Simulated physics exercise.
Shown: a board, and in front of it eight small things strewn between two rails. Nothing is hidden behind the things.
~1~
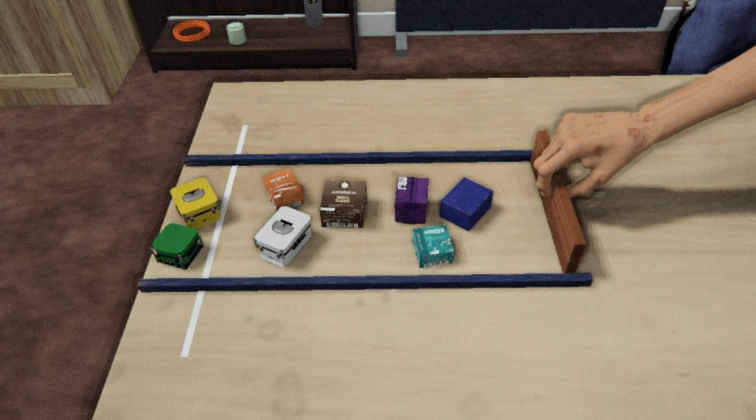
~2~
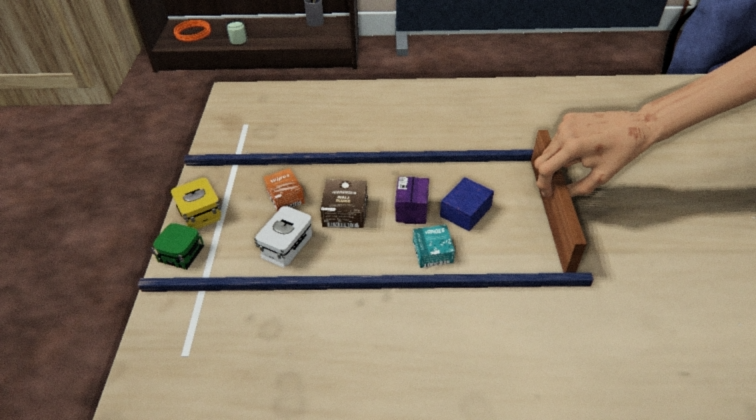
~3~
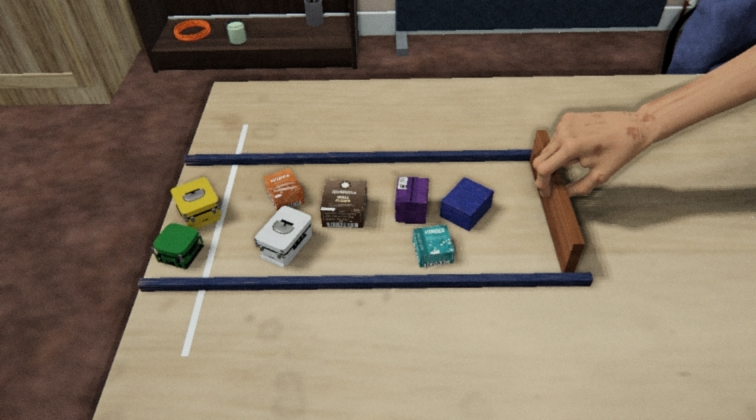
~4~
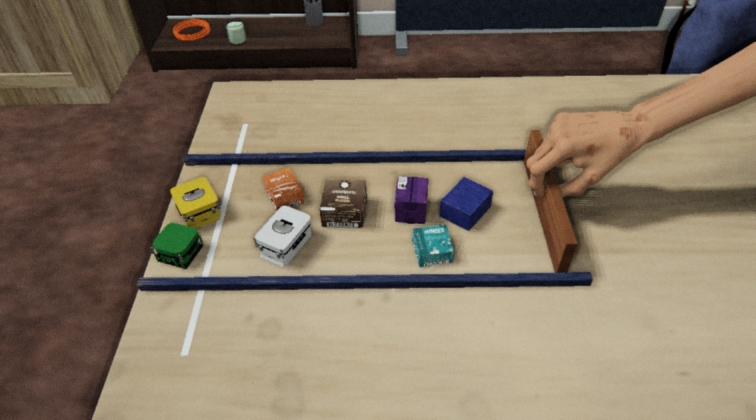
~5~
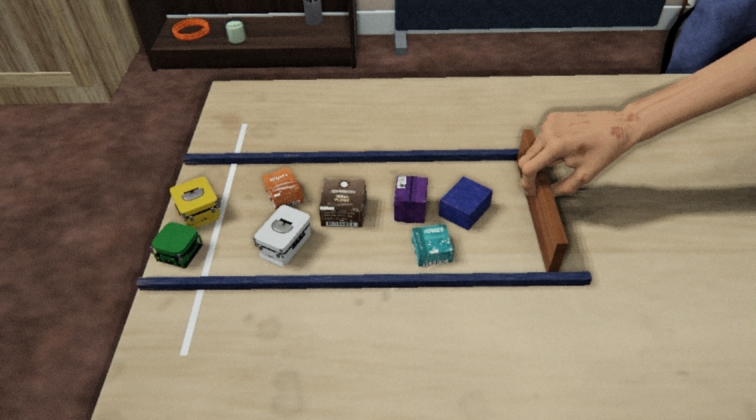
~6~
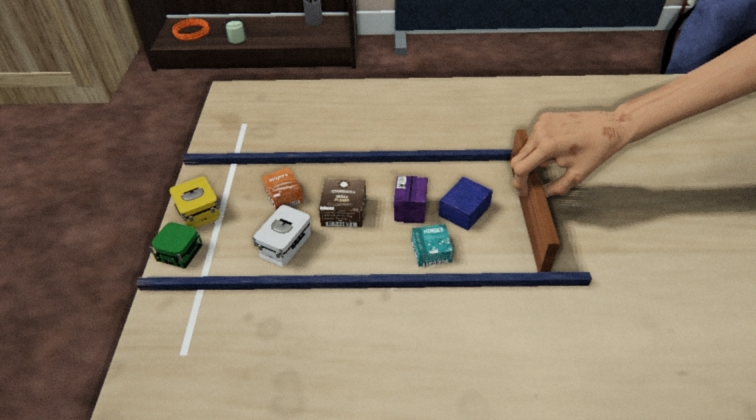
At first, a hand holds a reddish-brown board upright at the right end of two dark blue rails, with eight small boxes and cases scattered between them, two near a white tape line. Then the hand slides the board slightly left, toward the blue box, while all eight items stay still.
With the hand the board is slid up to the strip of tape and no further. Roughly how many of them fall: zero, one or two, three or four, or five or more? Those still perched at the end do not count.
Three or four.
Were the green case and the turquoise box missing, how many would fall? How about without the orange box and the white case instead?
Counts - first: 2; second: 2.
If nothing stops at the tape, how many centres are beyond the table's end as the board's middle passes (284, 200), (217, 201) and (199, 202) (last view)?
The counts are 1, 3 and 5, in that order.
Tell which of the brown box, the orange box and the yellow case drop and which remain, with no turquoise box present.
The brown box drops off; the orange box remains up; the yellow case tumbles off.
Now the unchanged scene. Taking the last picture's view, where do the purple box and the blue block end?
I'd say approximately (168, 204) and then (200, 214).
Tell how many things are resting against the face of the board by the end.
Count: 2.
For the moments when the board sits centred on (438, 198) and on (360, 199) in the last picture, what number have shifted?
I make it 3 at the first spot and 5 at the other.
A little later, none off yet; green case at rest near (177, 246); yellow case at rest near (196, 203); orange box at rest near (283, 189).
Next, none off yet; green case at rest near (177, 246); yellow case at rest near (196, 203); orange box shifted about its own width near (232, 180).
Later still, one off so far; green case moving near (167, 247); yellow case on its side near (148, 250); orange box shifted well along near (196, 174).
When it is over, the number that fall off is three or four; down, brown box, yellow case and green case.
